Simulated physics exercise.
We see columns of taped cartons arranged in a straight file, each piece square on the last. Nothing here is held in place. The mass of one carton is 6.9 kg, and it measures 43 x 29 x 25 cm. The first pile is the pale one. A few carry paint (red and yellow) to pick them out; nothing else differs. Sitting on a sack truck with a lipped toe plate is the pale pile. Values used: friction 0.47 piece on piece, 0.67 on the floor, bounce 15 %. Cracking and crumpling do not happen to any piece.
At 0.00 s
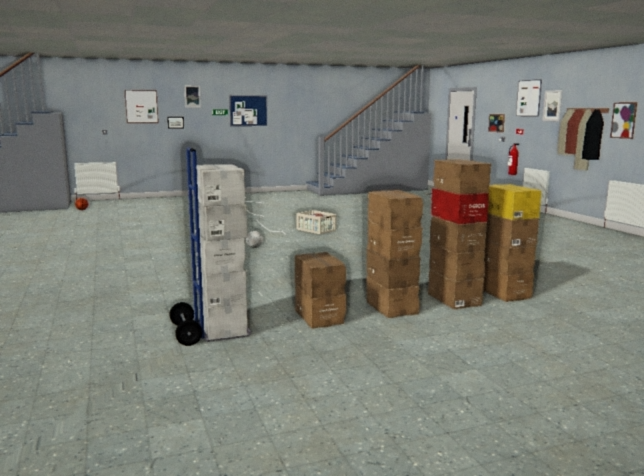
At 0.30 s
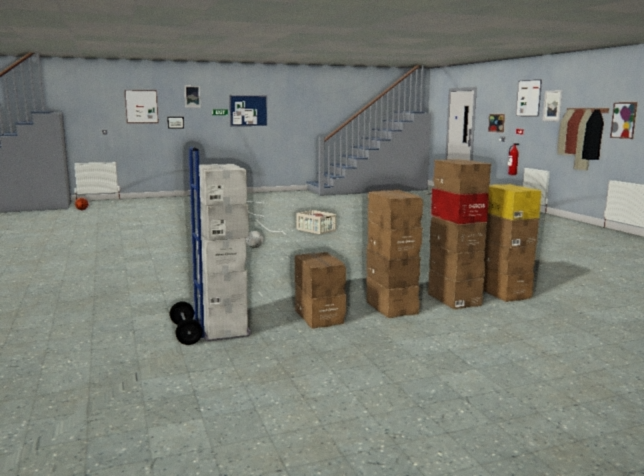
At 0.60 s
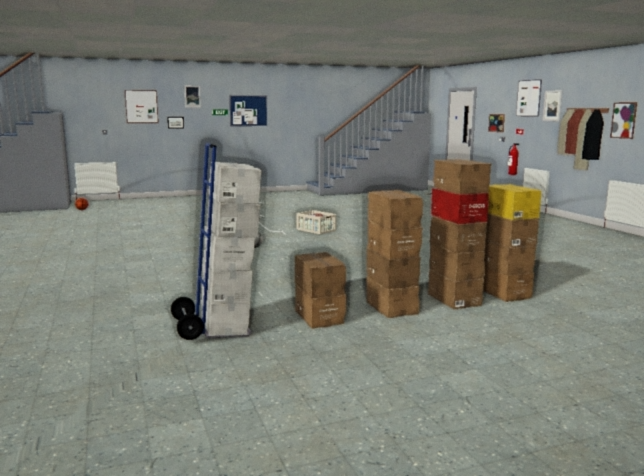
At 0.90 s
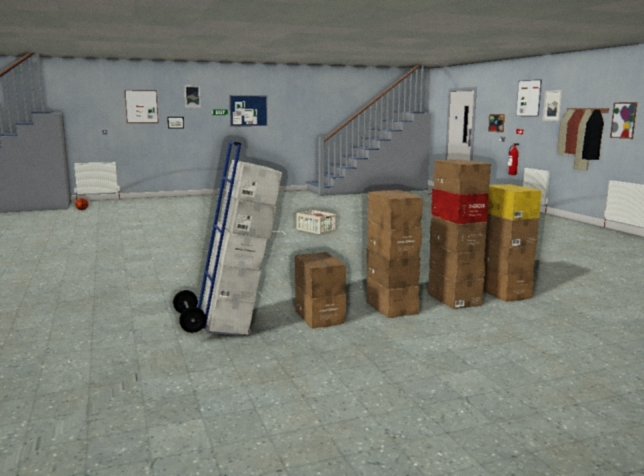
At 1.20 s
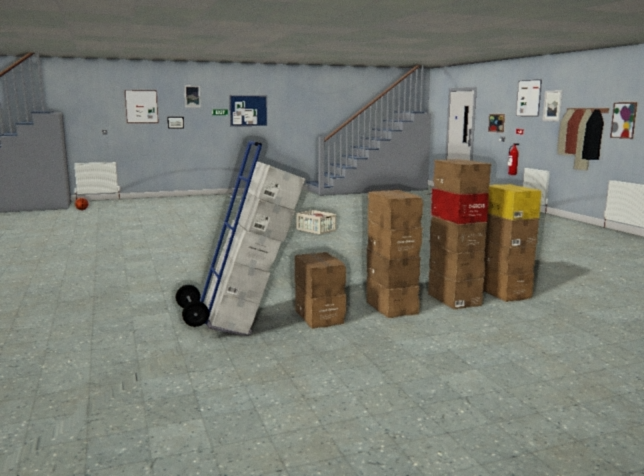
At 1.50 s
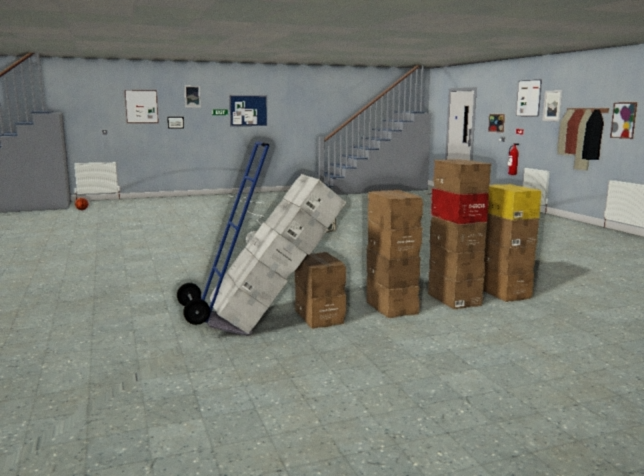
The clip opens on a pale stack of cartons upright on a blue sack truck, left of a row of brown stacks, some with red or yellow cartons. The truck tilts to the right with its load, then the pale stack leans further than the frame, separating from it at the top.
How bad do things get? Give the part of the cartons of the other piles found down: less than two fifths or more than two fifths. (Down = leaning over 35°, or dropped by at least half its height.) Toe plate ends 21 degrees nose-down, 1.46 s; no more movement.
The part that ends down does not reach two fifths.
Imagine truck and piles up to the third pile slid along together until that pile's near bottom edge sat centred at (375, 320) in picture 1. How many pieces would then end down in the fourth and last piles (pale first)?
Down per pile: Fourth 0; last 0.
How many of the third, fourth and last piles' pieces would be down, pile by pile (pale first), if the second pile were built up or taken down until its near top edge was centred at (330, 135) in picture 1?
You'd get third 4, fourth 5 and last 4.
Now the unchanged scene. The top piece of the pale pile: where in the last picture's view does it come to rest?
End position: Near (365, 240) px.
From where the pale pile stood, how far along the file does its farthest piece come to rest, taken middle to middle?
About 120 cm along the file.
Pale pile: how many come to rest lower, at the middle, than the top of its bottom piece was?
Count: 2.
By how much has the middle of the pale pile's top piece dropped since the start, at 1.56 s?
About 20 cm.
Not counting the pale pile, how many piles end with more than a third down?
That would be 0 of them.
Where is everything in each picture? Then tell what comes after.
In the first picture (each place is the centre of the face we see best), truck frame (196, 191) 0° forward; red carton (474, 209); yellow carton (498, 202); the others all in place.
In the second picture, truck frame (198, 190) 1° forward; red carton (474, 209).
In the third picture, truck frame (212, 186) 6° forward, top of the pale pile leaning 6°; yellow carton (498, 202); the others all in place.
In the fourth picture, truck frame (232, 183) 13° forward, top of the pale pile leaning 13°; yellow carton (498, 202); the others all in place.
In the fifth picture, truck frame (249, 181) 19° forward, top of the pale pile leaning 21°; red carton (474, 209); the others all in place.
In the sixth picture, truck frame (255, 182) 21° forward, top of the pale pile leaning 39°; red carton (474, 209); yellow carton (498, 202); the others all in place.
By 1.56 s, 5 of the pale pile down; none of the 15 other cartons down.
By 2.08 s, 5 of the pale pile down; none of the 15 other cartons down, 2 disturbed.
When it is over (2.6 s), 5 of the pale pile down; none of the 15 other cartons down, 2 disturbed; yellow carton unmoved; red carton unmoved. That is 0 per cent. In pixels of the last frame, middles, yellow carton near (511, 201), red carton near (459, 205).
